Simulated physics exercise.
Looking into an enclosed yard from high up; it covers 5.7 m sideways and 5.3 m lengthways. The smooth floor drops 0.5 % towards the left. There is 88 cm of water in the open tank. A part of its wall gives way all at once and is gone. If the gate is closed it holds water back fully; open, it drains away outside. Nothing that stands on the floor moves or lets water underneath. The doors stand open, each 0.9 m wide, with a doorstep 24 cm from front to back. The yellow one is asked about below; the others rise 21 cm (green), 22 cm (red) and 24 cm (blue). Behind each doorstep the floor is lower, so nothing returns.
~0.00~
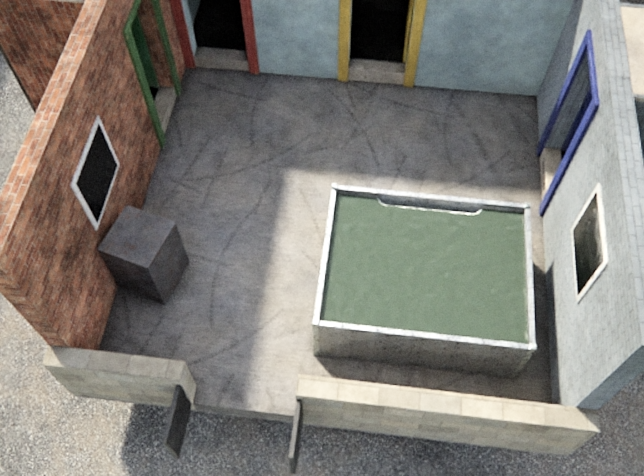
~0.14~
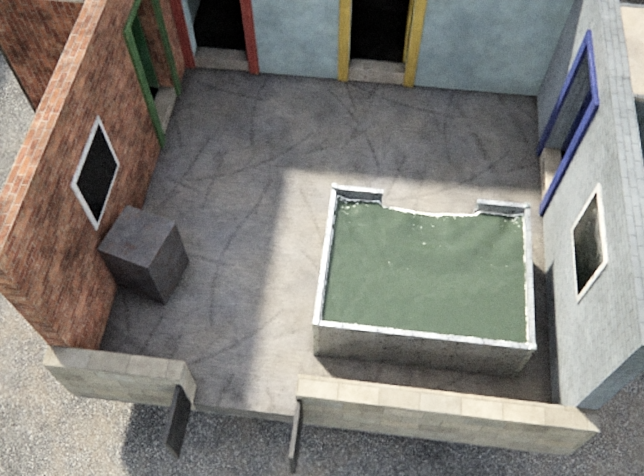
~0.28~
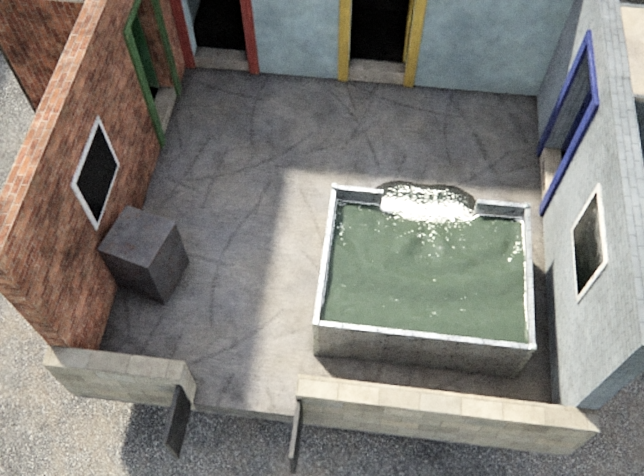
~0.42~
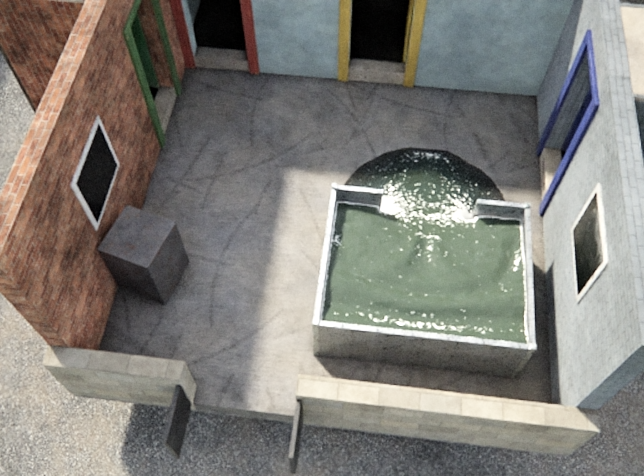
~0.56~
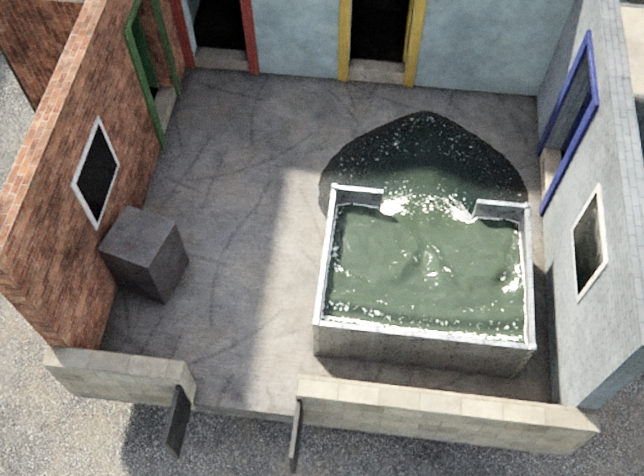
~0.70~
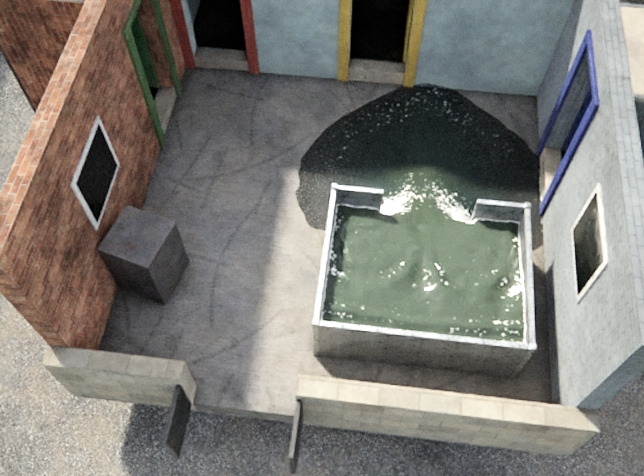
Green water in a pale open tank lies still, then bursts through a gap in the far wall and fans across the floor as a dark, glinting sheet, reaching the blue door while the tank's surface churns. The walled yard is seen from high above by an unmoving camera. A grey block stands left by brick, near a green door, with red and yellow doors behind.
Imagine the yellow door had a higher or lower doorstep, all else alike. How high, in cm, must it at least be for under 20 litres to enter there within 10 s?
At least 34 cm or so.
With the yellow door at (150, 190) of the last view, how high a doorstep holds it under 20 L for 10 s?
Roughly 17 cm.
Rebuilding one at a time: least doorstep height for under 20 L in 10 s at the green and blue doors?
Roughly 24 cm at green and 19 cm at blue.
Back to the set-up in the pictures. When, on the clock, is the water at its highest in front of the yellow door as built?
Around 1.4 s.
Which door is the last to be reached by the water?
It is the green one.
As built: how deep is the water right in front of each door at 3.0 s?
Depths in cm: Green 26, red 19, blue 23, yellow 27.
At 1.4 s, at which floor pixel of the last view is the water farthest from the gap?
At about (273, 76).
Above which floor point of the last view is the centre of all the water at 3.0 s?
Around (394, 192).
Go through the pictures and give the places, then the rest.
The first frame shows still water, 88 cm deep, in the open tank at (426, 264); the yellow door at (380, 35) is dry.
In the second frame, the front is at a hidden place, 0.3 m from the gap on the far side; 0.3 m2 of floor is wet, 88 cm left at the back.
In the third frame, the gap is on the far side, the front 0.8 m out at (397, 185); the back of the open tank holds 88 cm.
In the fourth frame, water pours out on the far side and has run 1.4 m, to (404, 153); about 10 cm deep outside, 81 cm at the back.
In the fifth frame, the gap is on the far side, the front 2.2 m out at (423, 115); the back of the open tank holds 74 cm.
In the sixth frame, the gap is on the far side, the front 2.8 m out at (413, 86); the back of the open tank holds 75 cm; the yellow door at (380, 35), 3.0 m from the gap, is still 0.4 m from the nearest water.
After 1.4 s water covers 40 % of the floor, deepest (61 cm) near (530, 99); 38 cm at the yellow door, 18 litres in over its 25 cm doorstep.
After 3.0 s water covers 55 % of the floor, deepest (35 cm) near (186, 69); 27 cm at the yellow door, 86 litres in over its 25 cm doorstep.
After 10.0 s water covers 100 % of the floor, deepest (18 cm) near (134, 237); 13 cm at the yellow door, 93 litres in over its 25 cm doorstep.
At the yellow door as built, the water arrived by 0.8 s and peaked near 38 cm at 1.4 s.
With a doorstep of 29.5 cm, 46 litres would have come in within the 10 s; with 40 cm, 2 litres. So under 20 litres takes about 34 cm.
